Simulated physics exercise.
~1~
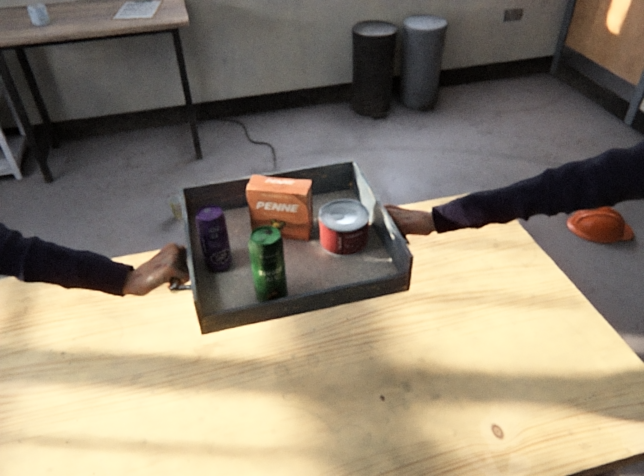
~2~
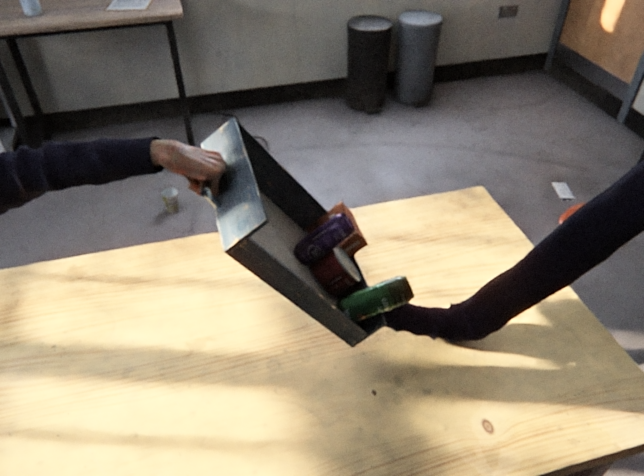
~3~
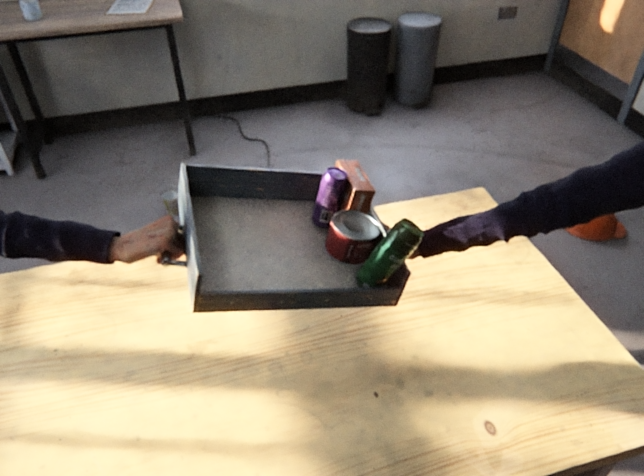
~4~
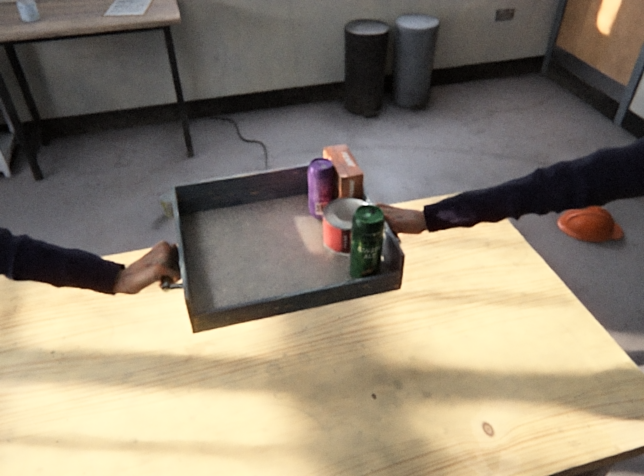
Above a wooden table, two hands tipping an open crate steeply right and levelling it, its four items ending upright, bunched right.
